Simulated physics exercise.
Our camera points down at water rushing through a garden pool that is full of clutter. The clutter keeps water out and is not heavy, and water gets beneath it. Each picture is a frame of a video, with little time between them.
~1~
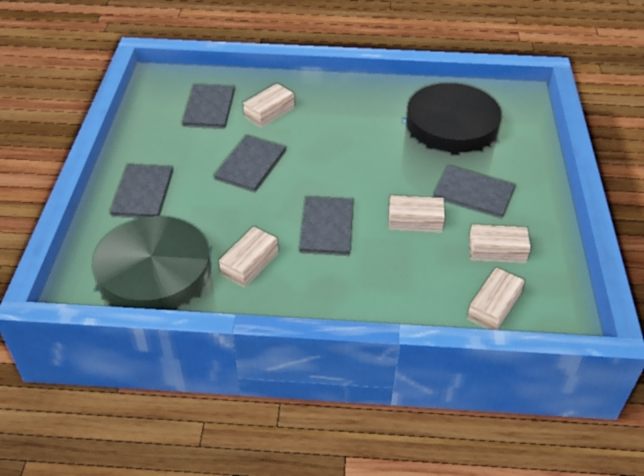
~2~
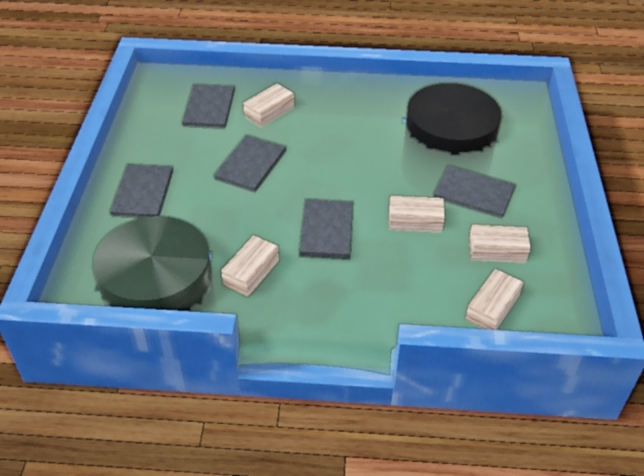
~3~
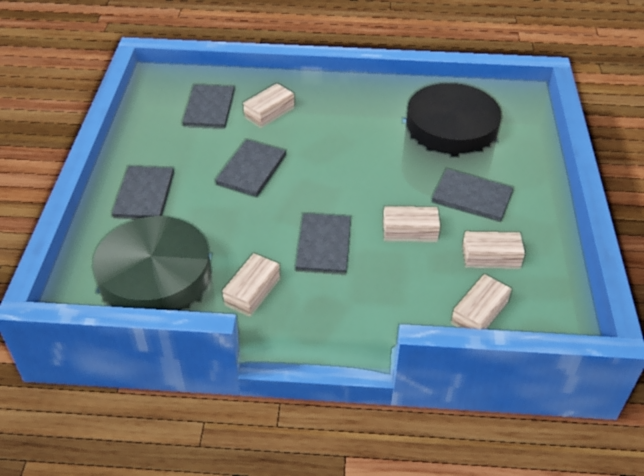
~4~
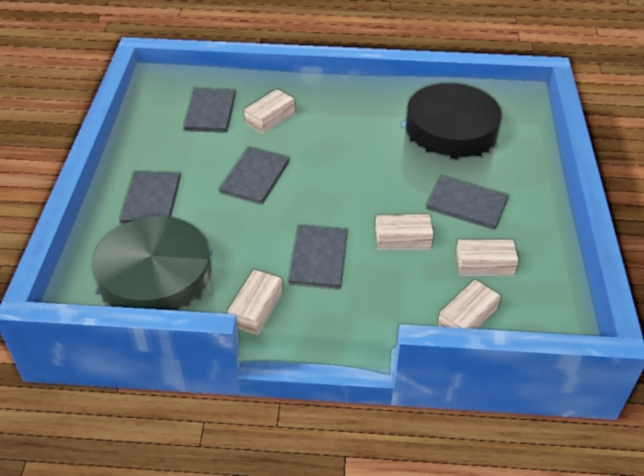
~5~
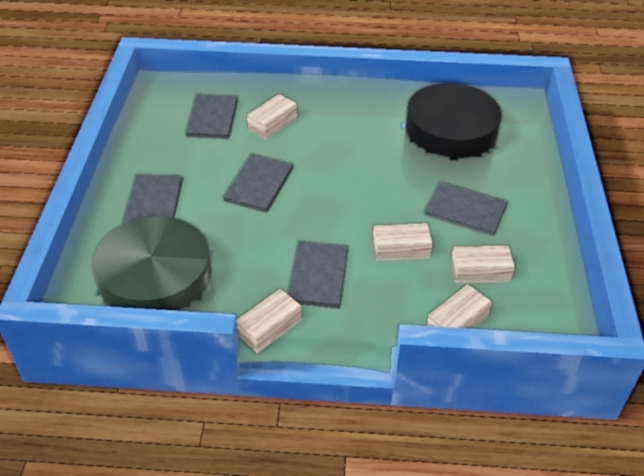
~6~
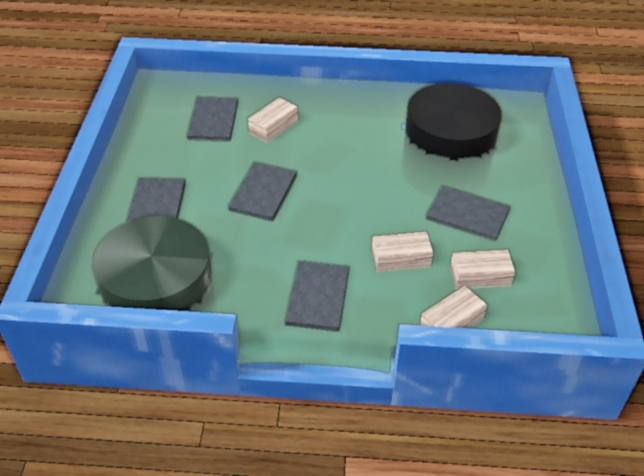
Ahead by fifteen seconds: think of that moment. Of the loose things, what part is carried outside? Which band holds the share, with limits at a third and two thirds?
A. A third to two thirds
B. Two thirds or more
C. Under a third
Two thirds or more.
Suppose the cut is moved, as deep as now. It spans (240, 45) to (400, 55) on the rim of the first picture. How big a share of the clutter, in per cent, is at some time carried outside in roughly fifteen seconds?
Close to 60 percent.
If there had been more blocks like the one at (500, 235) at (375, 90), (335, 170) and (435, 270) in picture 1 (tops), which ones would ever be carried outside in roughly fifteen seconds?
The three, in sequence: Remains behind, departs and departs.
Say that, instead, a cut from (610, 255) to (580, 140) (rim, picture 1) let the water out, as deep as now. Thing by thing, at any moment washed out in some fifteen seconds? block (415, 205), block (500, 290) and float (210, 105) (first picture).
Answer, one by one: Lost, lost, not lost.
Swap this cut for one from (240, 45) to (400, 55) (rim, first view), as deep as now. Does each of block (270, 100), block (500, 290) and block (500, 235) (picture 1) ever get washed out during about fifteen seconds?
First one flushed away, second held back, third held back.
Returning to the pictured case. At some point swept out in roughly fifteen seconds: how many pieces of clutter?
So the number is 8.
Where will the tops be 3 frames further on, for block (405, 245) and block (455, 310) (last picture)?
Approximately (379, 272) for one and (411, 315) for the other.
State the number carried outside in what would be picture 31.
6.
A moment on, 2 of 10 are out; 8 afloat.
Next, 5 of 10 are out; 5 afloat.
Later, 6 of 10 are out; 4 afloat.
In the end, 8 of 10 are out; 2 afloat.
